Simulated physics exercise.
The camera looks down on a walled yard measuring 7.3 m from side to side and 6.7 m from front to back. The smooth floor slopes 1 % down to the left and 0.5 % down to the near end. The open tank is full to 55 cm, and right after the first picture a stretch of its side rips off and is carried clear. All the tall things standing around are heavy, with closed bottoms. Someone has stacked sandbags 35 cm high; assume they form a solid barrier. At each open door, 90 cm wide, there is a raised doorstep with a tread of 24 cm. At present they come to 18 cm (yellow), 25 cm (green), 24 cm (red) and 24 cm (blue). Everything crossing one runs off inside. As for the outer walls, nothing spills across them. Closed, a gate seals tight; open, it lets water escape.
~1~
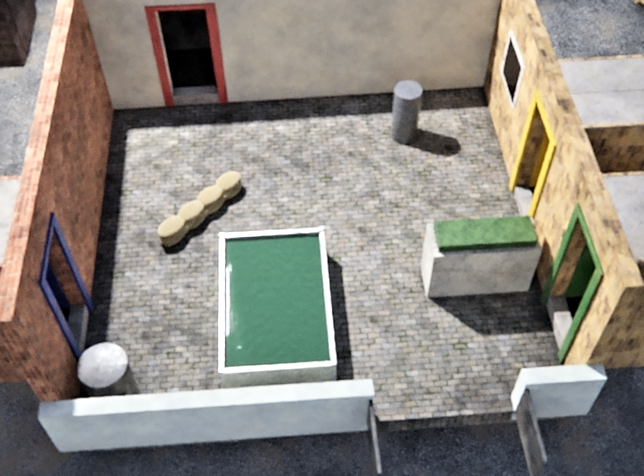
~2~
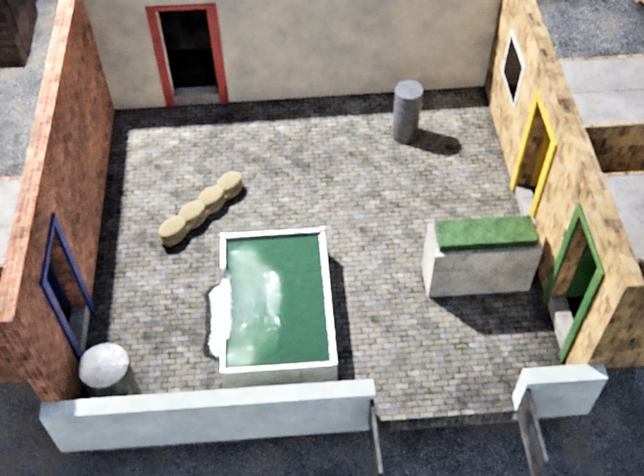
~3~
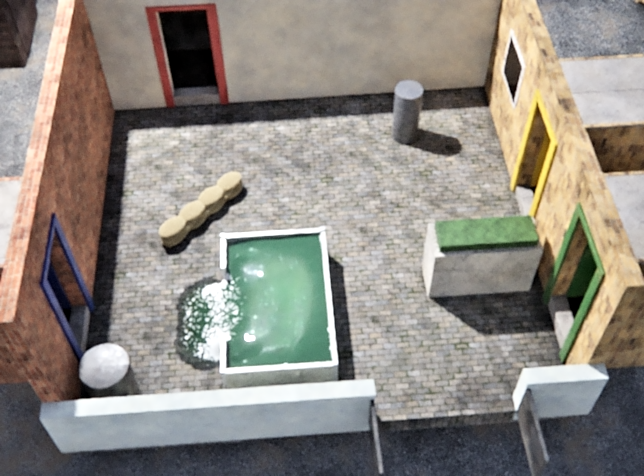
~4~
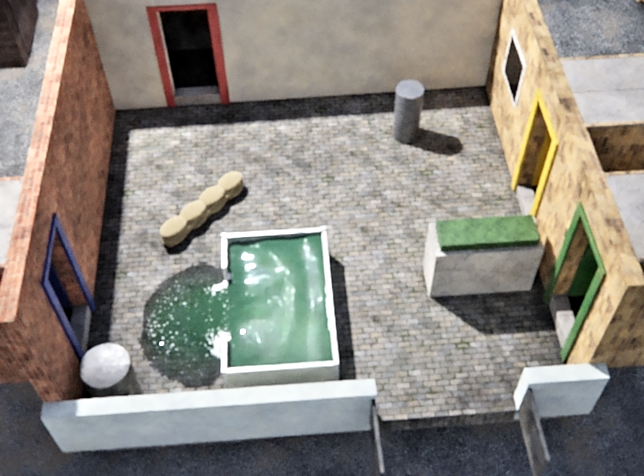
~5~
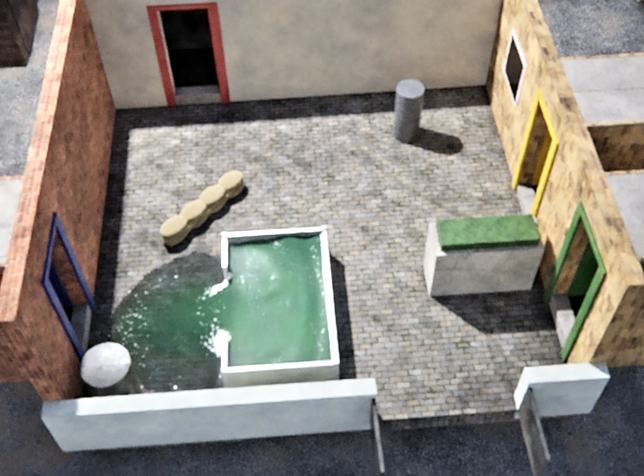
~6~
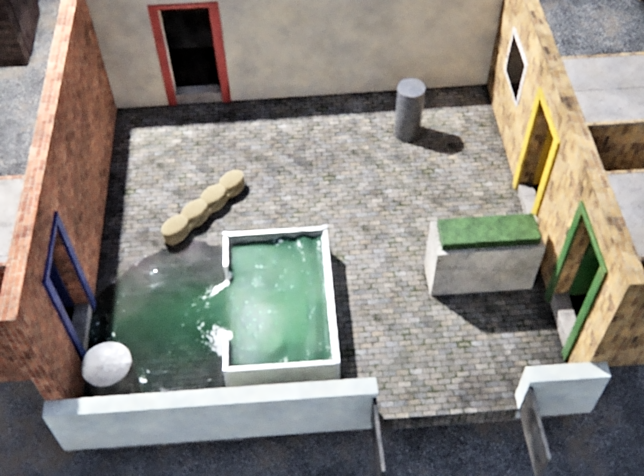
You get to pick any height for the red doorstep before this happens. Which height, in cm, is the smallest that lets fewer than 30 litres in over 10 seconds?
The smallest is roughly 7.5 cm.
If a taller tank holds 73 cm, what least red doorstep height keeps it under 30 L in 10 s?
Then a height close to 10.5 cm.
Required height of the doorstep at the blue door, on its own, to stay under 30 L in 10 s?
At the blue door it takes roughly 27 centimetres.
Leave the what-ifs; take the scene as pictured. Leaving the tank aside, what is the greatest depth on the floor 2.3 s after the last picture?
Max depth: Near 30 cm.
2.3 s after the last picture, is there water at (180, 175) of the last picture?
At that moment it's submerged.
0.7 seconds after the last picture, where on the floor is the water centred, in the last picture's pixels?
Near (226, 321).
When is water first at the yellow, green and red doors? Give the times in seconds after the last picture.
Yellow not in the 10 s, green 5.5 s, red 2.6 s.
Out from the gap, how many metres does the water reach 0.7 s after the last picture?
Close to 3.0 metres, I'd say.
Then, 0.7 s after the last picture water covers 15 % of the floor, deepest (37 cm) near (88, 361); it has not reached the red door.
Then, 2.3 s after the last picture water covers 30 % of the floor, deepest (30 cm) near (80, 427); it has not reached the red door.
Then, 9.3 s after the last picture water covers 80 % of the floor, deepest (10 cm) near (92, 331); 7 cm at the red door, 0 litres in over its 24 cm doorstep.
At the red door as built, the water peaked near 13 cm, 5.3 s after the last picture.
With a doorstep of 6.5 cm, 42 litres would have come in within the 10 s; with 9 cm, 12 litres. So under 30 litres takes about 7.5 cm.
